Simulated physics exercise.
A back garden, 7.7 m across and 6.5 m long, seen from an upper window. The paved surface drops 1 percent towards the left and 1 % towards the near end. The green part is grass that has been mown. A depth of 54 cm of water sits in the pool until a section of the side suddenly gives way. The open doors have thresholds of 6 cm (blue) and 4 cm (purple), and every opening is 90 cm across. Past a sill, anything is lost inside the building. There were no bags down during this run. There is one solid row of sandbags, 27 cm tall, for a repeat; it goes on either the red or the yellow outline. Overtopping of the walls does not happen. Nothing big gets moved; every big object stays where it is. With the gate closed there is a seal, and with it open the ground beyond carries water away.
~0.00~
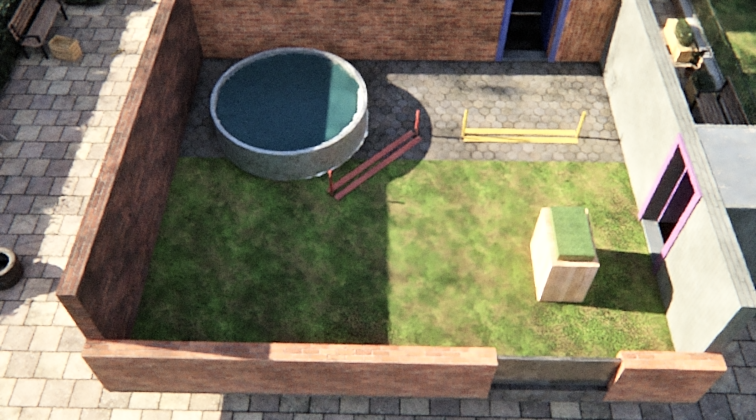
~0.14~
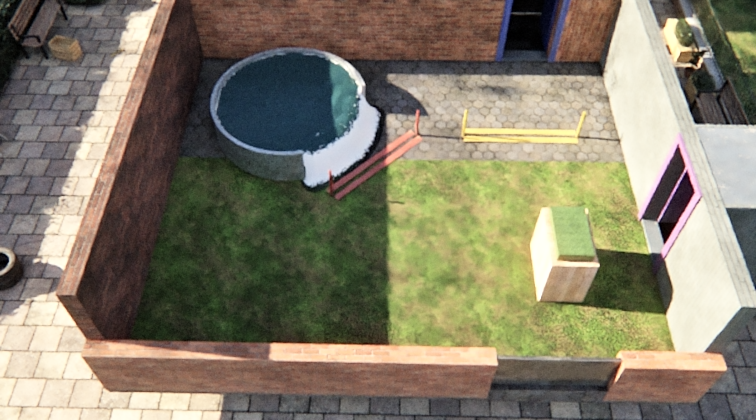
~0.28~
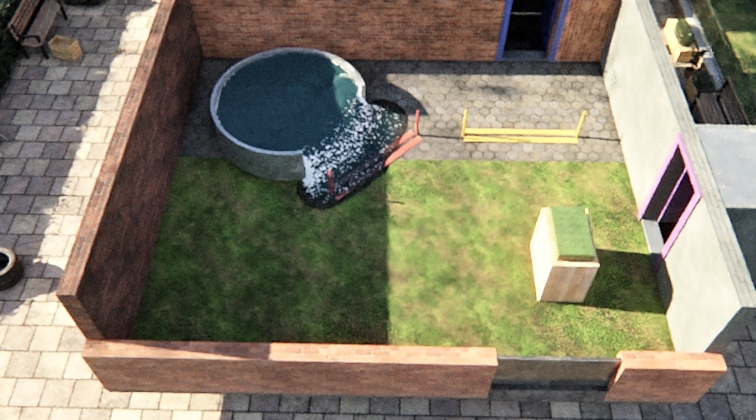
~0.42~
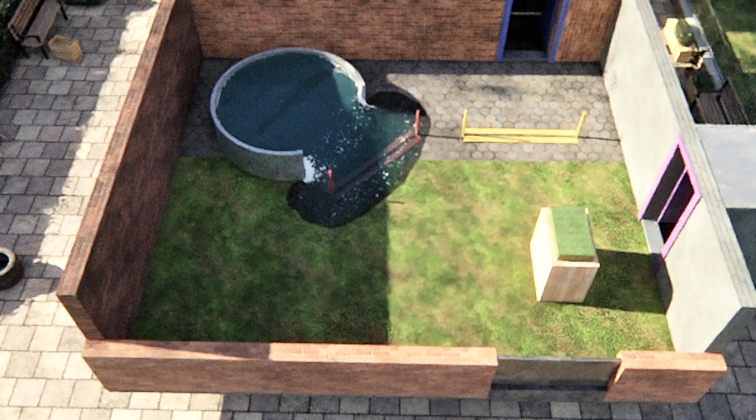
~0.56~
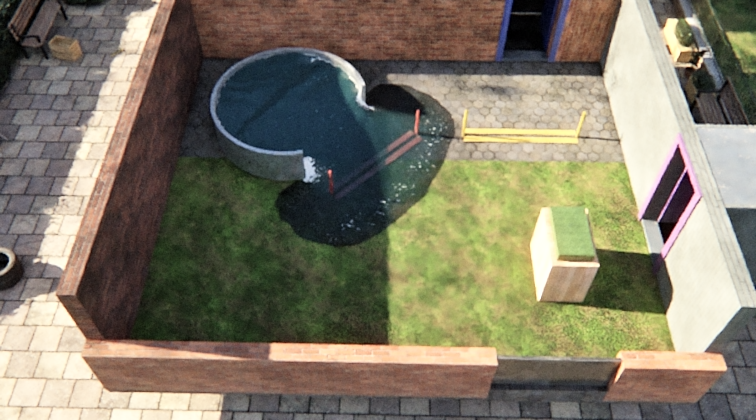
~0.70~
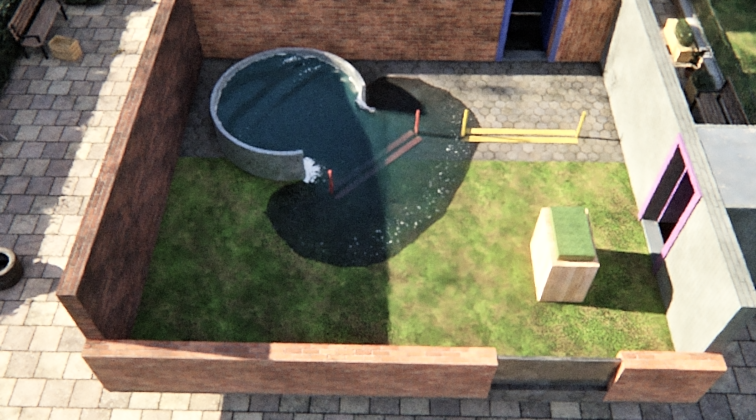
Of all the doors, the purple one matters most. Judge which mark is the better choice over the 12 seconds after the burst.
The better choice is red.
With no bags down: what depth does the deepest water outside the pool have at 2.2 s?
Roughly 20 centimetres.
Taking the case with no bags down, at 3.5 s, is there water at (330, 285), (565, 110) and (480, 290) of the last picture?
First waterlogged, next waterlogged, last waterlogged.
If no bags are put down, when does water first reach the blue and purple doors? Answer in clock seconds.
Blue: 2.2 s; purple: 3.2 s.
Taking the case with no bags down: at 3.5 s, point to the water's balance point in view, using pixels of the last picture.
Roughly (411, 184).
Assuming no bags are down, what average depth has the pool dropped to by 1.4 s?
About 35 cm on average.
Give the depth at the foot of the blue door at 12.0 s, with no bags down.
Roughly 1.5 cm deep.
After 1.4 s water covers 30 % of the floor and is deepest (24 cm) near (345, 164) in the run without bags; in at the purple door, 0 L with no bags, 0 L with the row on red, 0 L on yellow.
After 2.2 s water covers 50 % of the floor and is deepest (20 cm) near (345, 164) in the run without bags; in at the purple door, 0 L with no bags, 0 L with the row on red, 0 L on yellow.
After 3.5 s water covers 65 % of the floor and is deepest (18 cm) near (515, 373) in the run without bags; in at the purple door, 0 L with no bags, 0 L with the row on red, 3 L on yellow.
After 7.0 s water covers 85 % of the floor and is deepest (14 cm) near (541, 373) in the run without bags; in at the purple door, 43 L with no bags, 1 L with the row on red, 56 L on yellow.
After 12.0 s water covers 100 % of the floor and is deepest (14 cm) near (124, 366) in the run without bags; in at the purple door, 59 L with no bags, 5 L with the row on red, 74 L on yellow.
